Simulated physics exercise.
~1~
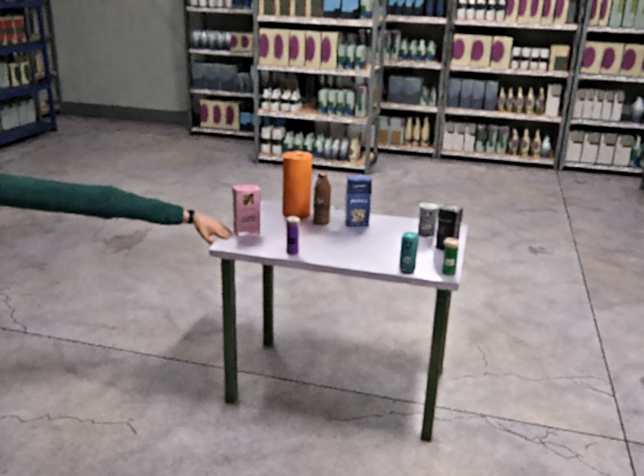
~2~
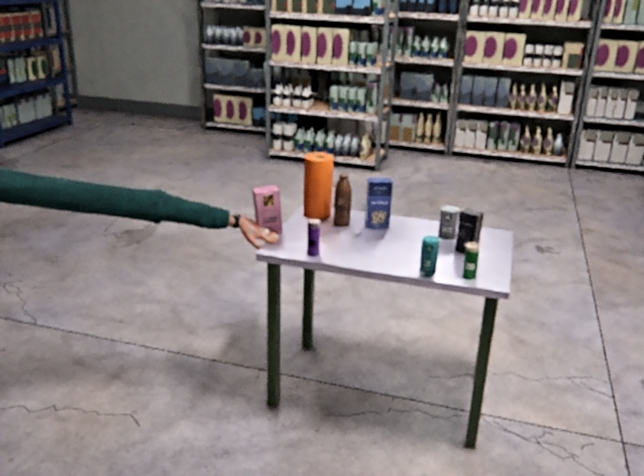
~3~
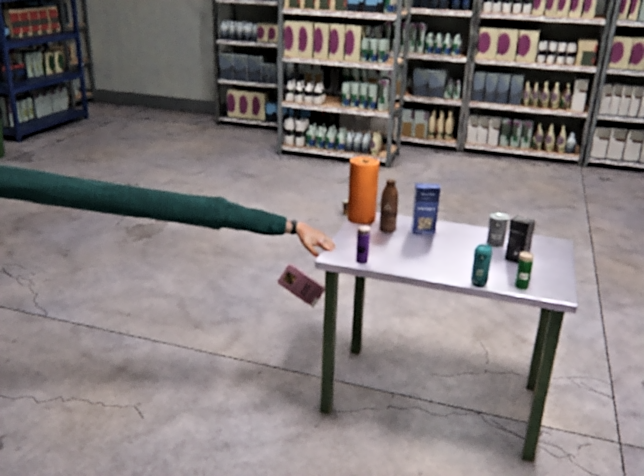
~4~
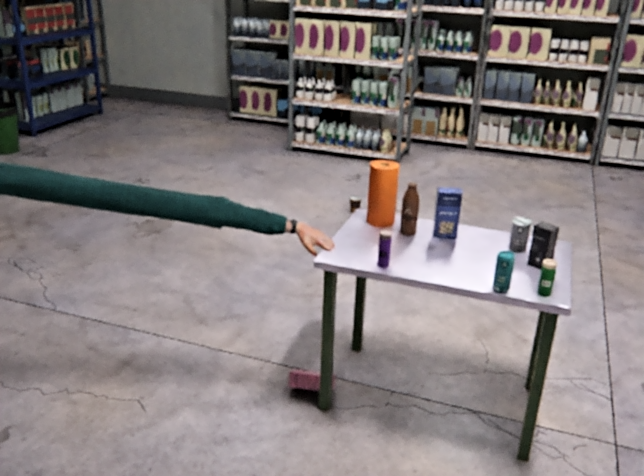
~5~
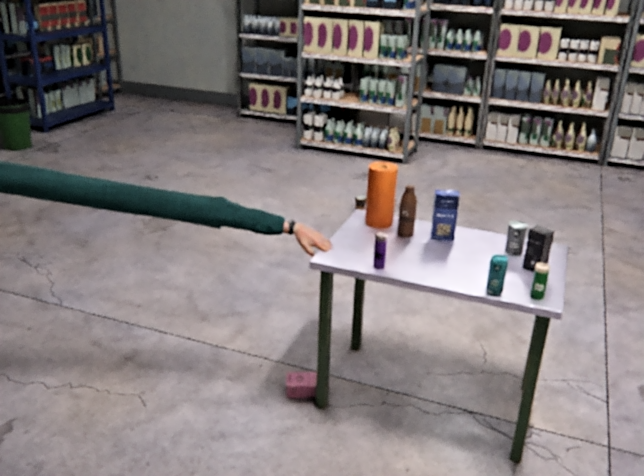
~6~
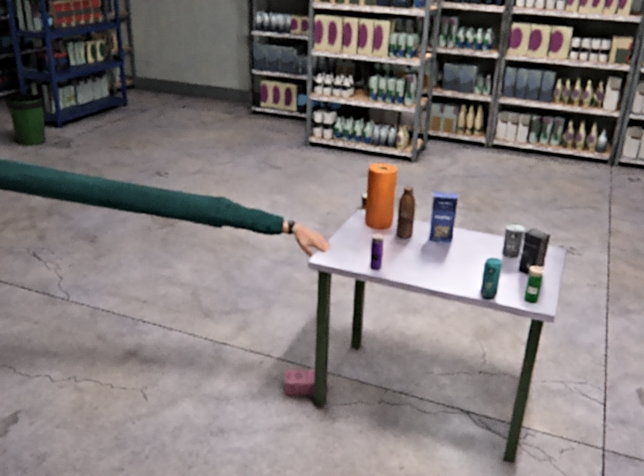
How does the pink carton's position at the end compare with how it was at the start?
At the start the pink carton stands upright on the table, and at the end it lies on its side on the floor.
